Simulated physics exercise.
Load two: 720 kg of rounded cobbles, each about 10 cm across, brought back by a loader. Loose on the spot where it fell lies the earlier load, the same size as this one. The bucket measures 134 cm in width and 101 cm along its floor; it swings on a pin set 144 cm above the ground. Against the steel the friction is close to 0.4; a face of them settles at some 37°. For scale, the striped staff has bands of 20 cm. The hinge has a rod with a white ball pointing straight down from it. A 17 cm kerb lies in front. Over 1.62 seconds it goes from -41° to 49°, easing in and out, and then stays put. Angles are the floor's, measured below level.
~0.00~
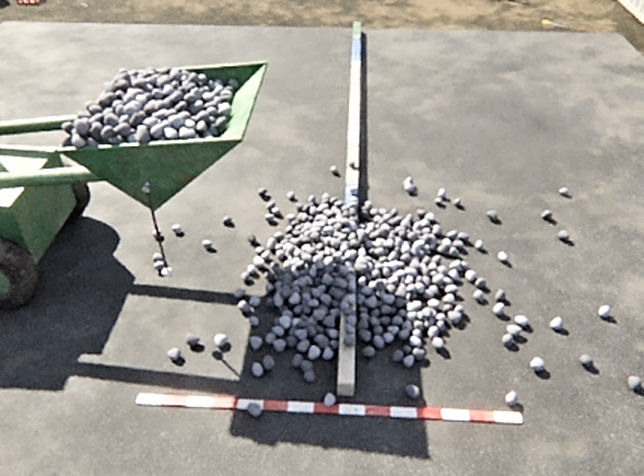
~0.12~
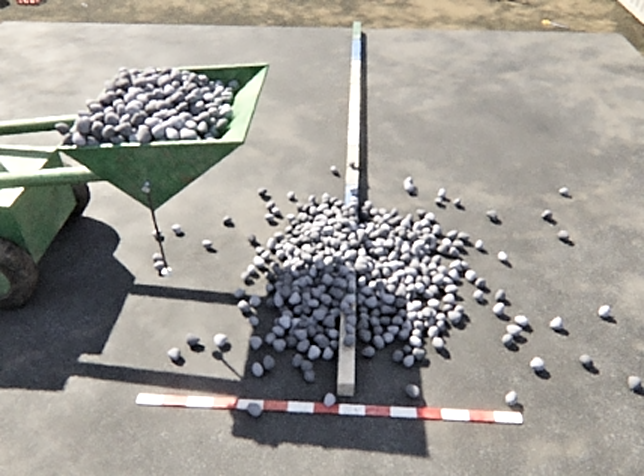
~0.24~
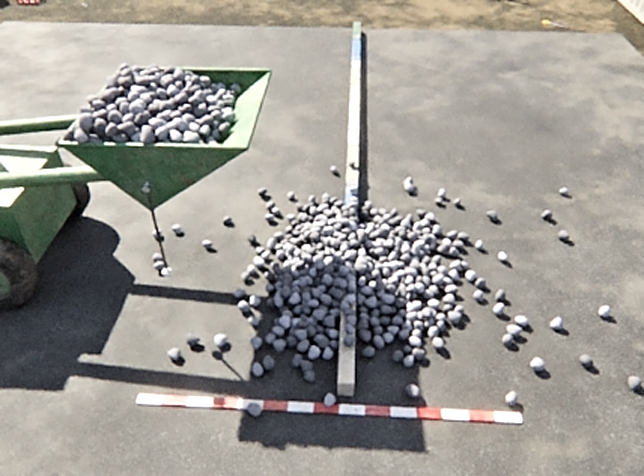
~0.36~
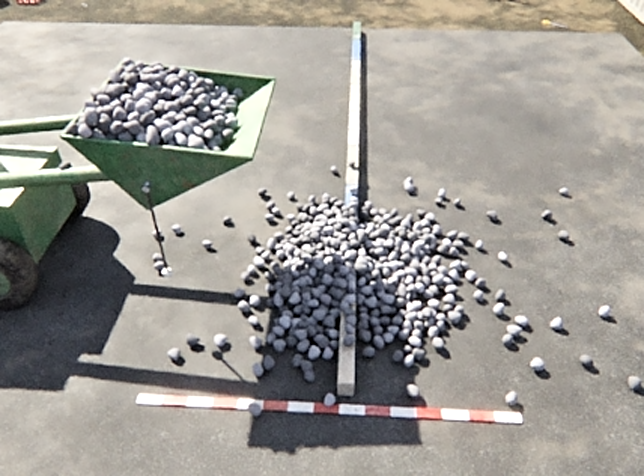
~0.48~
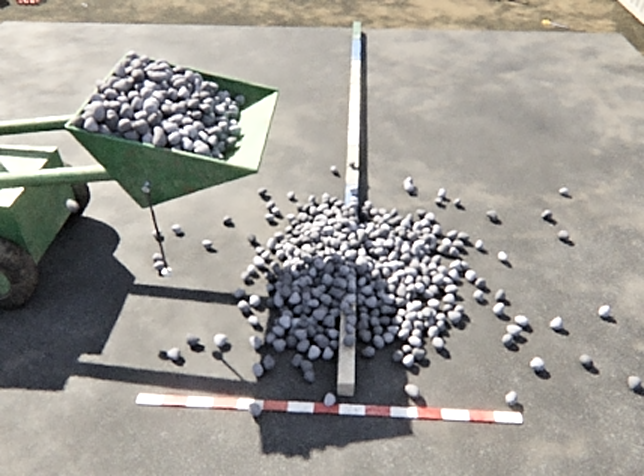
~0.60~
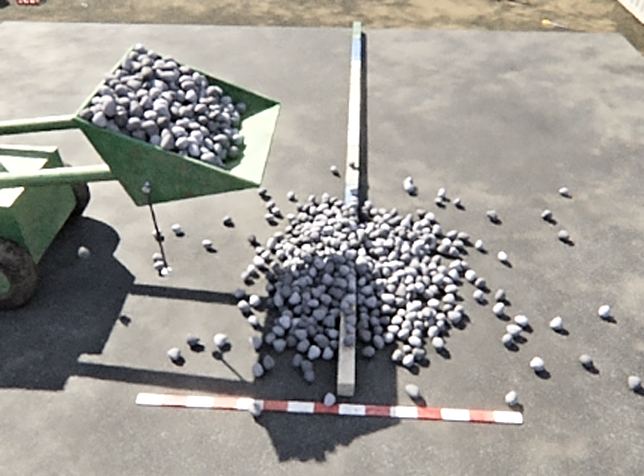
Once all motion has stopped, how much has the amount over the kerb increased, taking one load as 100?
It has increased by some 1 per cent.
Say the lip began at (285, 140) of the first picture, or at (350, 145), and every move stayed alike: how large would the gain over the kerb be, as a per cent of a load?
Close to 10 per cent, followed by close to 65 per cent.
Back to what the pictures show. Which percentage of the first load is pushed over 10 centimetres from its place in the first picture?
Roughly 5 % of them.
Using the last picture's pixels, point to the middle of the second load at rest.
Roughly pixel (273, 257) in the last view.
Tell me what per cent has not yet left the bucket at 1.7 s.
It still holds about 15 per cent.
After 1.2 s the floor is at 35°; in per cent of one load, 92 in the bucket, 63 on this side of the kerb, 46 over the kerb; the foremost stones are at (573, 289).
After 1.7 s the floor is at 49°; in per cent of one load, 16 in the bucket, 139 on this side of the kerb, 46 over the kerb; the foremost stones are at (573, 289).
After 2.1 s the floor is at 49°; in per cent of one load, 0 in the bucket, 154 on this side of the kerb, 46 over the kerb; the foremost stones are at (573, 289).
After 4.9 s the floor is at 49°; in per cent of one load, 0 in the bucket, 154 on this side of the kerb, 46 over the kerb; the foremost stones are at (573, 289). Net gain over the kerb, 1.
